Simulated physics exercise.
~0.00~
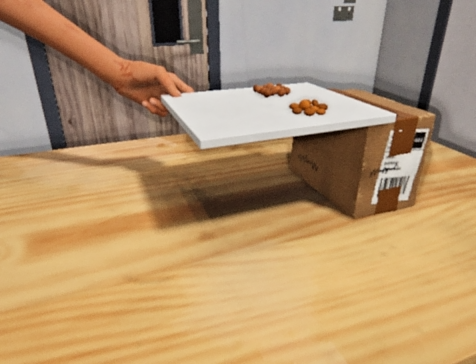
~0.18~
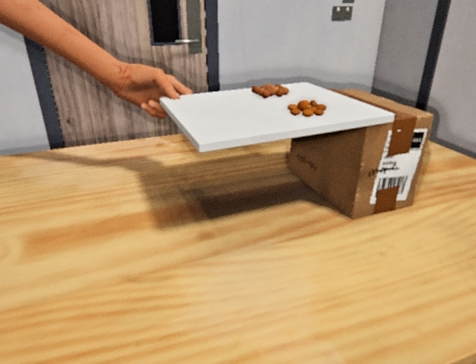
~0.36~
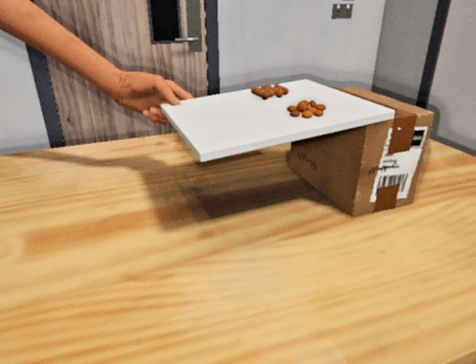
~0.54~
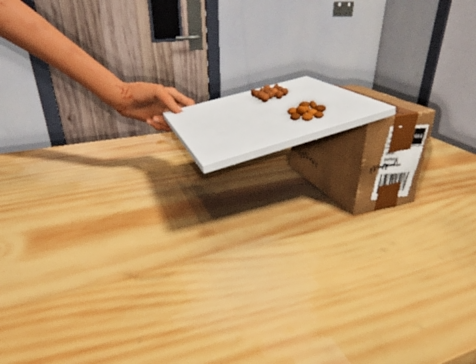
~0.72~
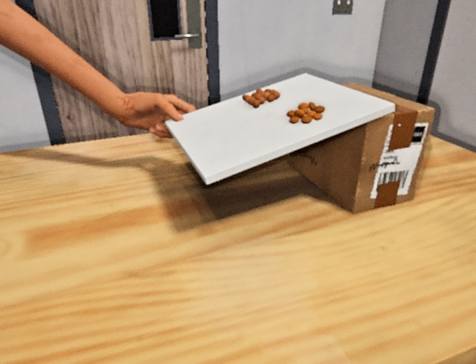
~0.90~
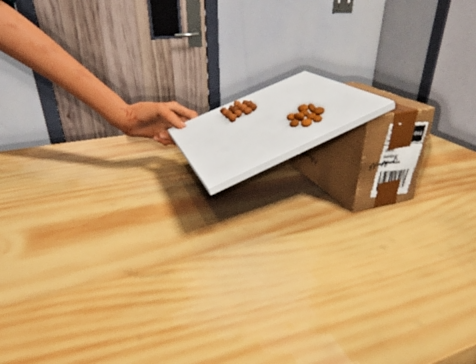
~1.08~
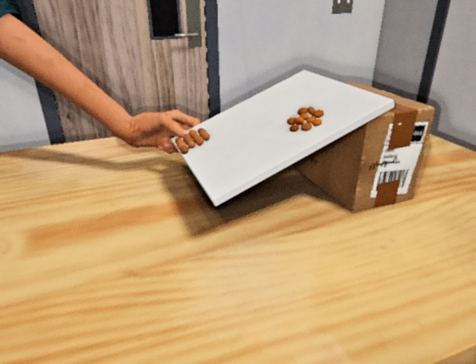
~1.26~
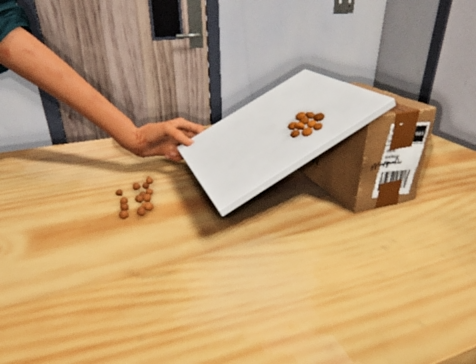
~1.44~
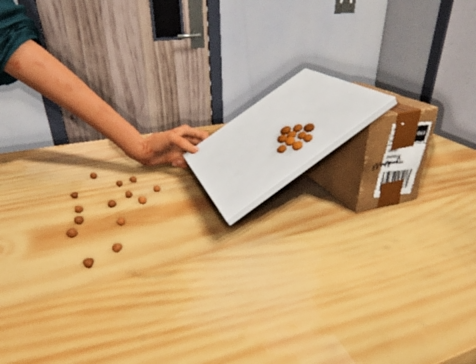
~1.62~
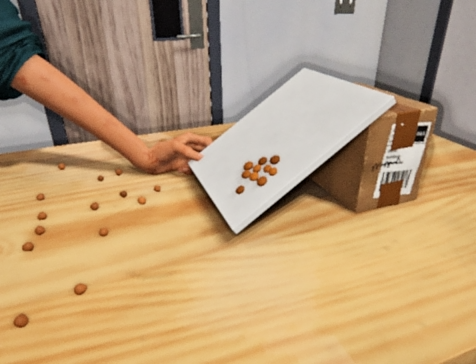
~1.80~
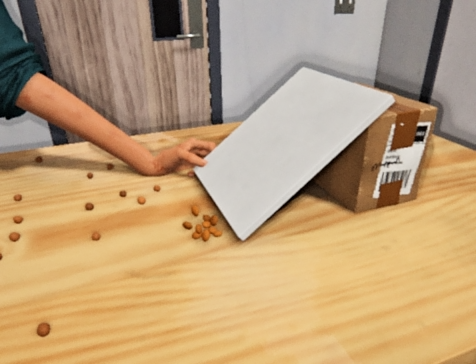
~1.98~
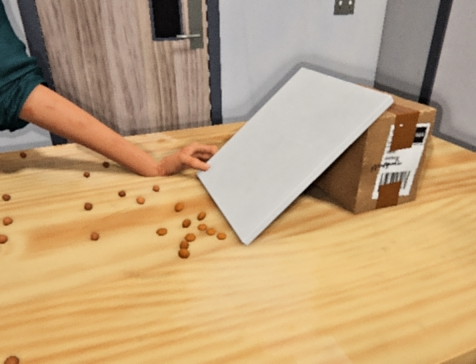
The footage shows a hand lowering one end of a white board propped on a cardboard box, tipping two clusters of small brown pieces; the cluster nearer the hand slides off first and scatters far left across the wooden surface, then the other slides off and stays closer to the board.
